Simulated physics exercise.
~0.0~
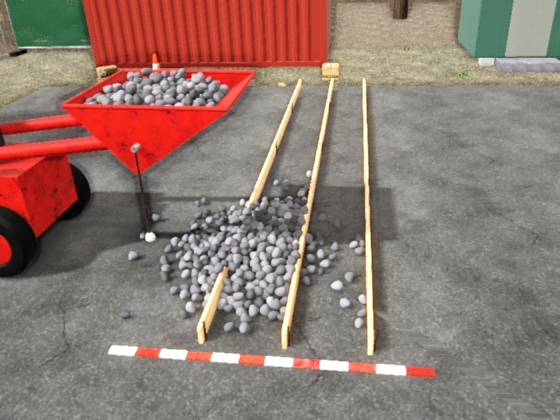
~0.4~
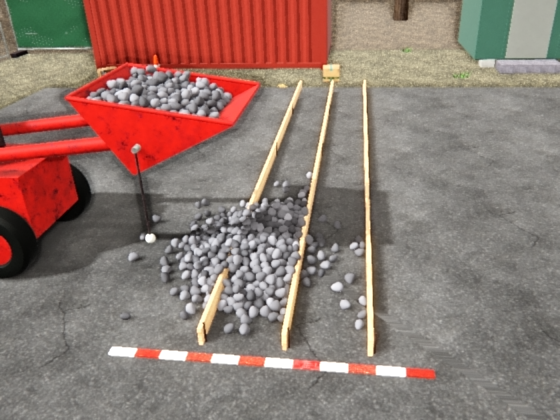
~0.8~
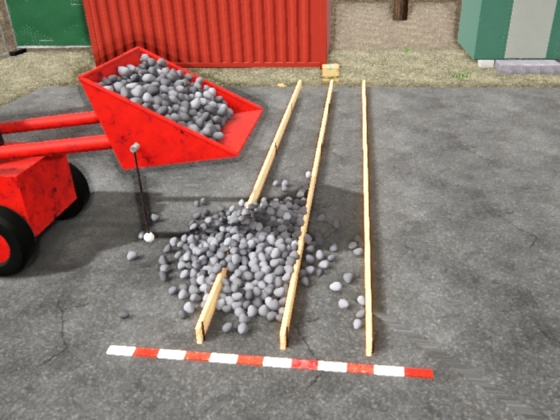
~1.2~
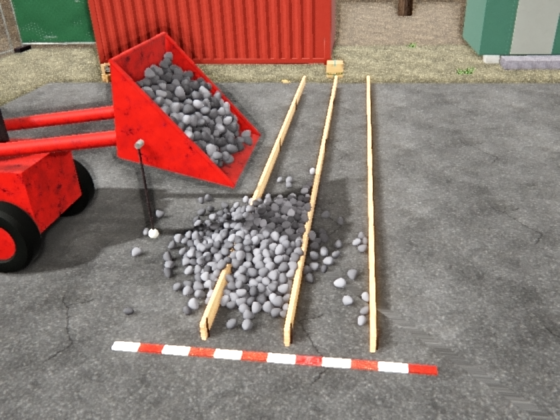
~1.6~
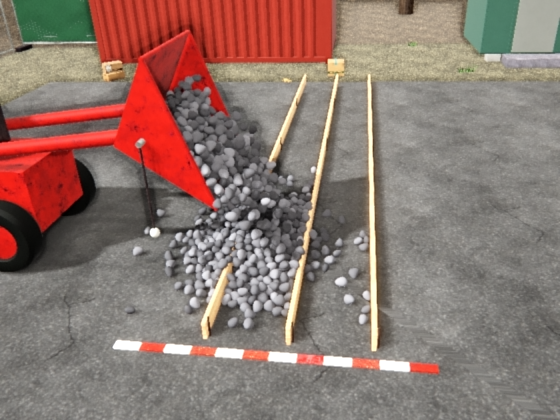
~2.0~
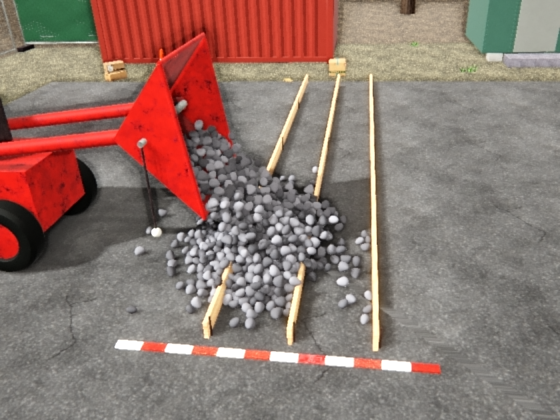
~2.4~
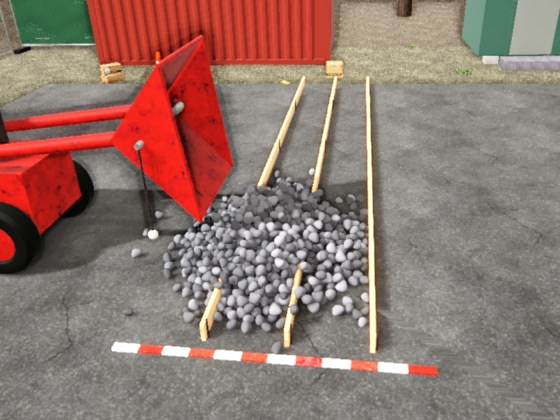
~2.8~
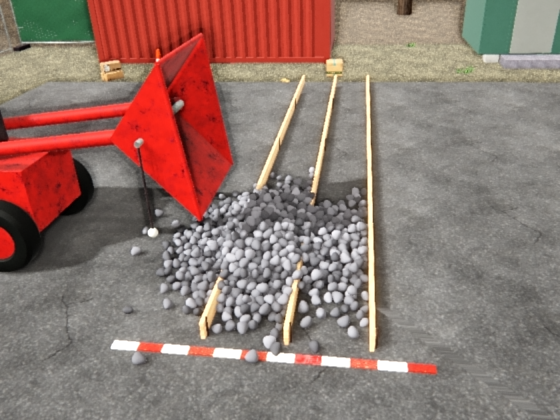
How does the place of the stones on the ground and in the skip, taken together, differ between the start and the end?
At the start the stones are split between the raised skip on the left and a smaller heap on the ground. By the end they lie lower and farther right overall, in one wide heap that reaches the right-hand plank, with a few stones down by the striped staff.
At the start, a red loader on the left holds a skip full of smooth grey stones above grey ground, where a loose heap already lies across the nearest of three wooden planks. The skip tips forward to the right, and its stones slump toward the lower edge. They then pour out in a thick stream onto the heap, burying the middle stretches of two planks. As the skip empties, the pile spreads right and toward the red and white striped staff. At the end, the skip stays steeply tilted and the wide heap reaches the right-hand plank, with a few stones by the staff.
